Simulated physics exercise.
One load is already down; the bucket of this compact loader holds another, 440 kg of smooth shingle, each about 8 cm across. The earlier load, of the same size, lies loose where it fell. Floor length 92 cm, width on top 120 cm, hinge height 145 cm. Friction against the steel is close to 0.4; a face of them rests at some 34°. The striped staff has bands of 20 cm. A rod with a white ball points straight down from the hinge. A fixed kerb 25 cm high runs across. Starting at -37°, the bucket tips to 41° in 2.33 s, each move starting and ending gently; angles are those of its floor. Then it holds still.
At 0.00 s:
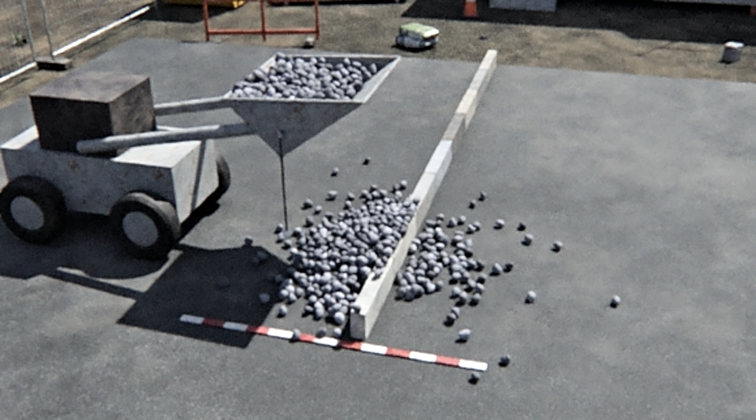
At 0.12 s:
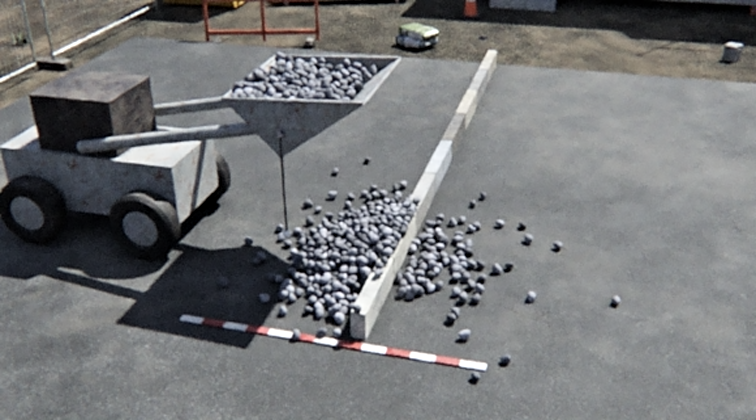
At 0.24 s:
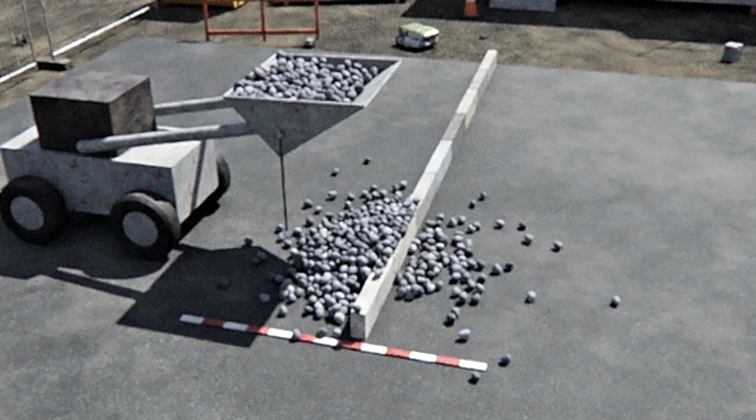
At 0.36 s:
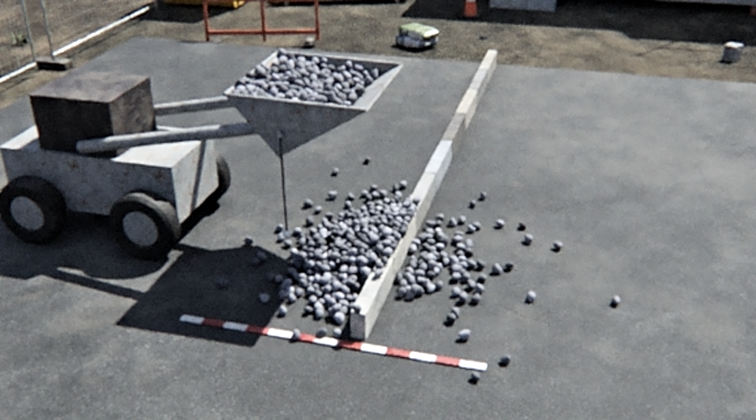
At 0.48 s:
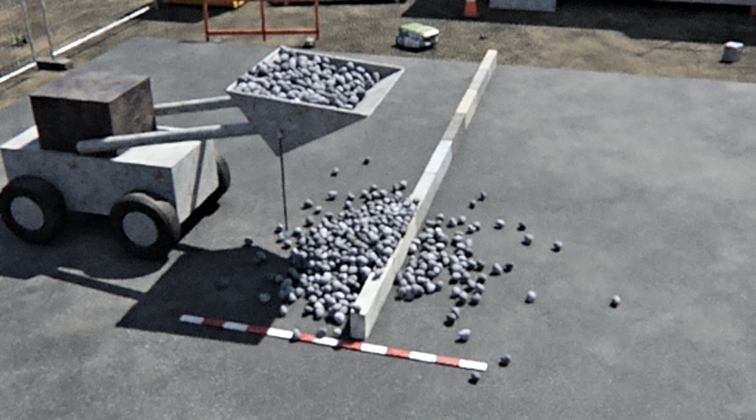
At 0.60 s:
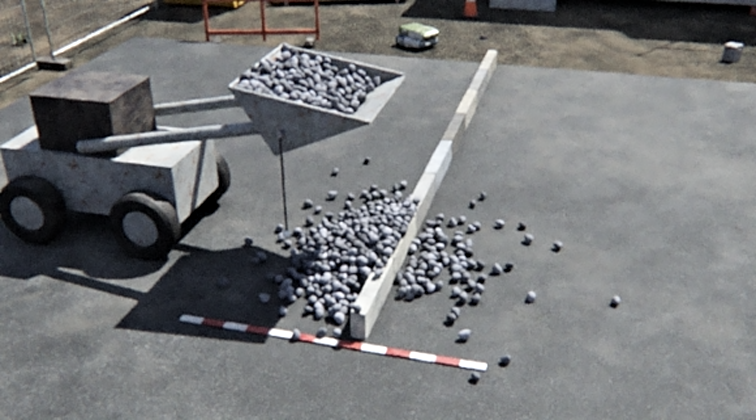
A bucket full of grey stones tilts slowly forward above a loose pile straddling a kerb.
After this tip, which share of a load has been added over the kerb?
Roughly 79 per cent of a load more.
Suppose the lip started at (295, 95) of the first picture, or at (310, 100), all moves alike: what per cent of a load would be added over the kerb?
About 0 and 10 per cent.
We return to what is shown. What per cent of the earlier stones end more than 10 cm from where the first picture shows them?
About 15 per cent.
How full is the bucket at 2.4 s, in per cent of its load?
It holds some 5 per cent.
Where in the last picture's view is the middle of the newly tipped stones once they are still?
Near (438, 254).
After 1.8 s the floor is at 29°; in per cent of one load, 86 in the bucket, 99 on this side of the kerb, 15 over the kerb; the foremost stones are at (532, 283).
After 2.4 s the floor is at 41°; in per cent of one load, 7 in the bucket, 121 on this side of the kerb, 71 over the kerb; the foremost stones are at (538, 277).
After 2.8 s the floor is at 41°; in per cent of one load, 0 in the bucket, 110 on this side of the kerb, 90 over the kerb; the foremost stones are at (572, 267).
After 5.4 s the floor is at 41°; in per cent of one load, 0 in the bucket, 106 on this side of the kerb, 93 over the kerb; the foremost stones are at (618, 266). Net gain over the kerb, 79.
